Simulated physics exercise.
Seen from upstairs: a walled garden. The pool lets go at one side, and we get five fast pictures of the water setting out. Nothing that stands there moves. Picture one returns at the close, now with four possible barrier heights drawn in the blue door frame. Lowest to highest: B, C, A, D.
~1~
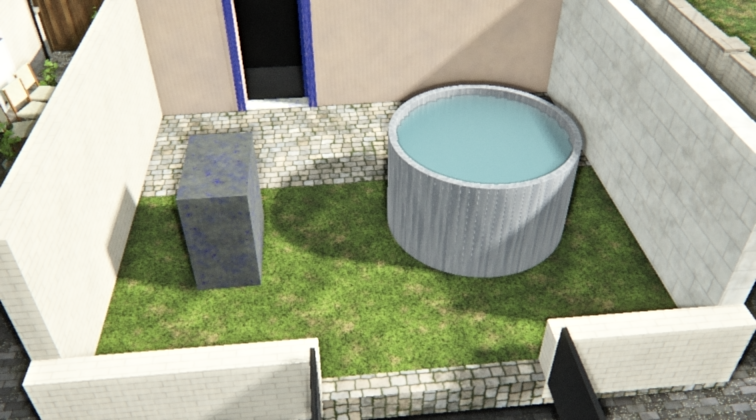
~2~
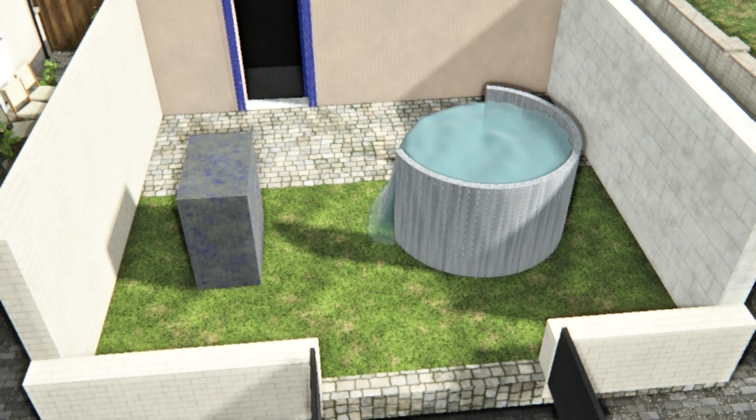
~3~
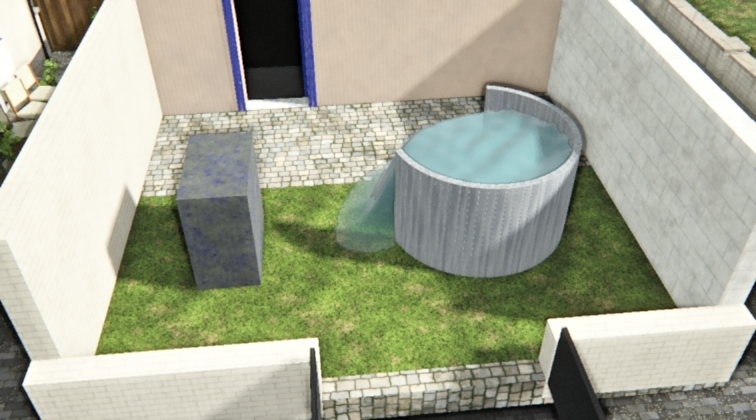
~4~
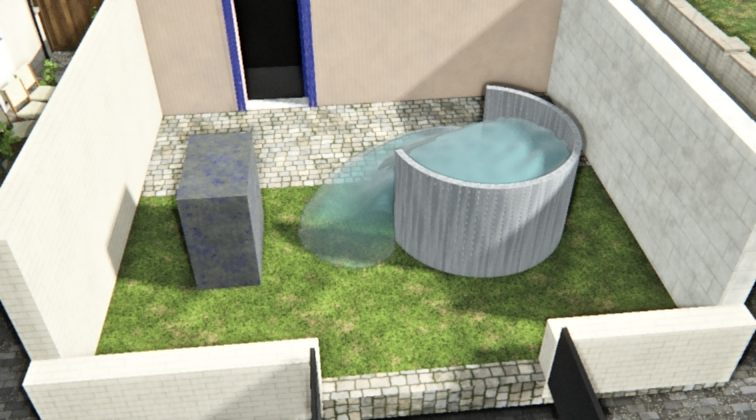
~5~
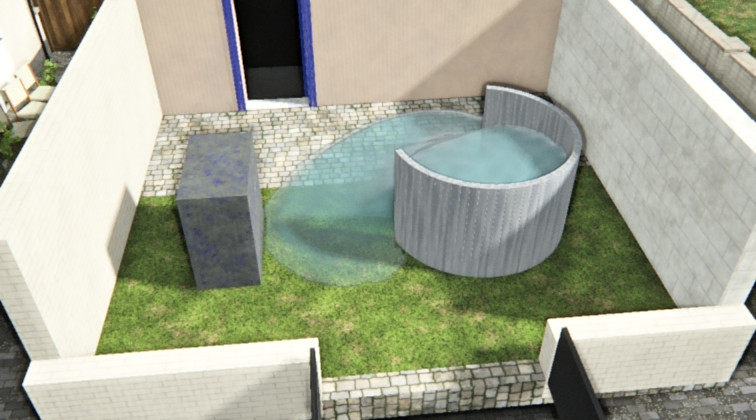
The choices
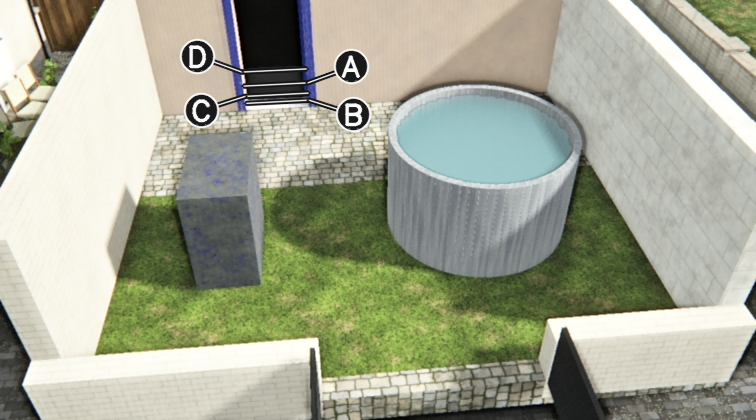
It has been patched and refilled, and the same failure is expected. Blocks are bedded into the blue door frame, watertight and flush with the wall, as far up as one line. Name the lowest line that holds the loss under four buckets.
A will do.
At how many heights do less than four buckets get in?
Two.
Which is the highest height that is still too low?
Here it is height C.
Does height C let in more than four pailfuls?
Yes, it does.
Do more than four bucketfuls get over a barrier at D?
No, not at all.
In white, A at (275, 84); B at (277, 101); C at (276, 94); D at (274, 70); from the bottom up B, C, A, D.
With A, a splash gets over, under a bucket.
With B, some 20 bucketfuls get in.
With C, about 8 bucketfuls get in.
With D, nothing gets over.
